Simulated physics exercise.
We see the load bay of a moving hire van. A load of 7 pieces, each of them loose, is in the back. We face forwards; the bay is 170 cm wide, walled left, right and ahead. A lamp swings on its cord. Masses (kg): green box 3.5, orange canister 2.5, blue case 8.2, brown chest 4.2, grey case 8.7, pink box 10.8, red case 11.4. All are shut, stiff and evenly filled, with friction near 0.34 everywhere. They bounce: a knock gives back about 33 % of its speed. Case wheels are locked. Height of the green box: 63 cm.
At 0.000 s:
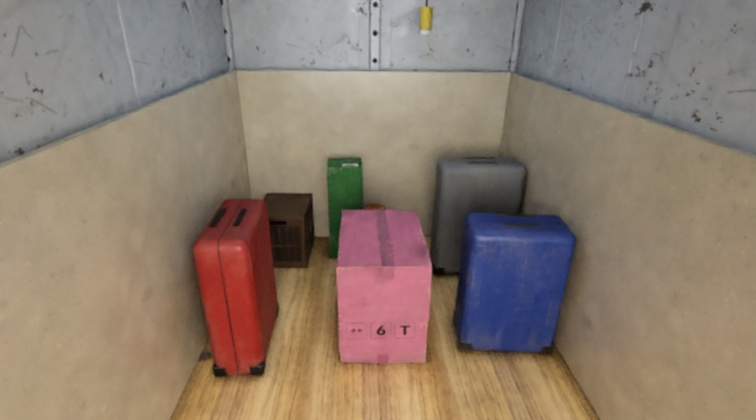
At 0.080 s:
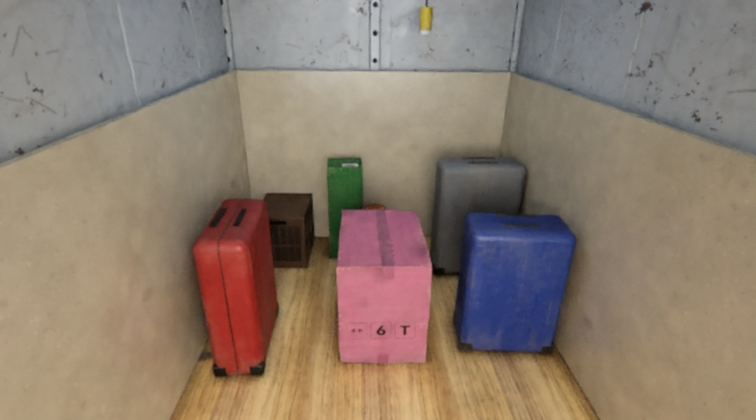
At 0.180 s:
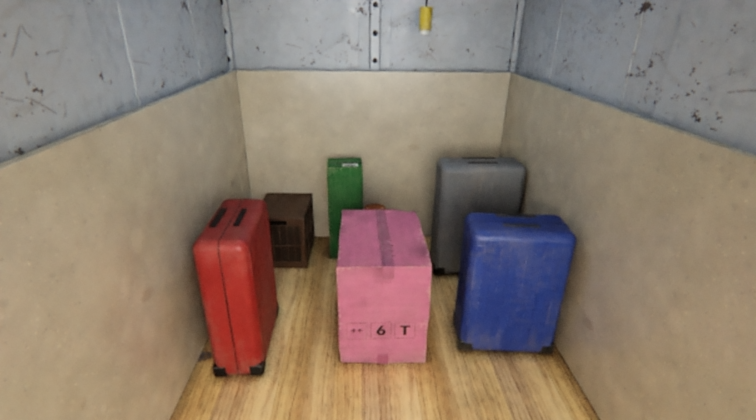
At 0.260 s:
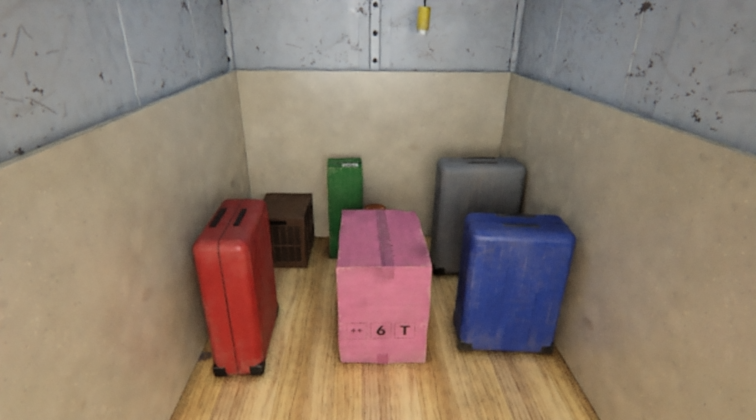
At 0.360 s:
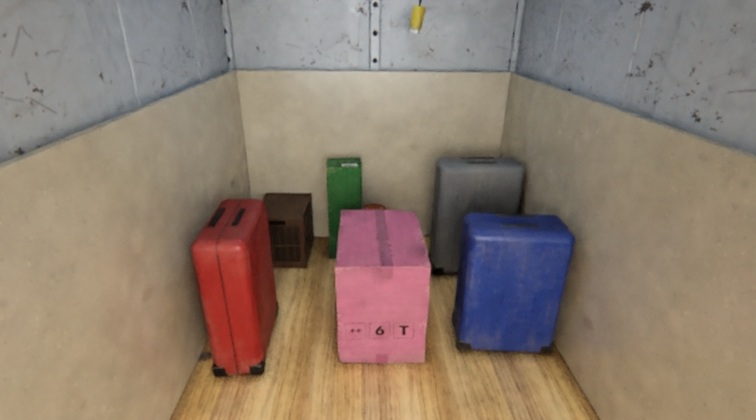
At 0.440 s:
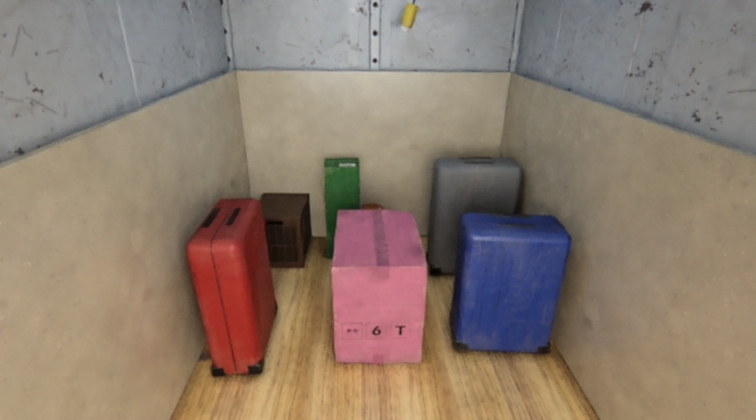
The video shows suitcases, boxes and a brown chest standing on the wooden floor of a walled load bay; a small yellow lamp overhead swings left, then the pink box, blue case and other pieces shift very slightly left.
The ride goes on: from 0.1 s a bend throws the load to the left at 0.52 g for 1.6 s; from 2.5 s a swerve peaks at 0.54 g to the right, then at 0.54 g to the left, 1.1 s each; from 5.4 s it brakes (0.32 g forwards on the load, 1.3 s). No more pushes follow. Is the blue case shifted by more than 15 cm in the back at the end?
The blue case leaves its spot.
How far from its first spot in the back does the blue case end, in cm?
About 58 cm.
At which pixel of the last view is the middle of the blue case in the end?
At about (385, 288).
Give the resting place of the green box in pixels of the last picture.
Near (310, 212).
After 0.94 s, push 0.52 g left; blue case moved 38 cm near (429, 285); pink box moved 38 cm; grey case moved 37 cm.
After 3.34 s, push 0.22 g right; blue case moved 47 cm near (410, 287); grey case moved 75 cm; orange canister moved 34 cm.
In the end (9.4 s), not toppled but over 15 cm from the start, green box, orange canister, blue case, grey case and pink box; the other 2 under 15 cm from the start. In the last view, blue case near (385, 288).
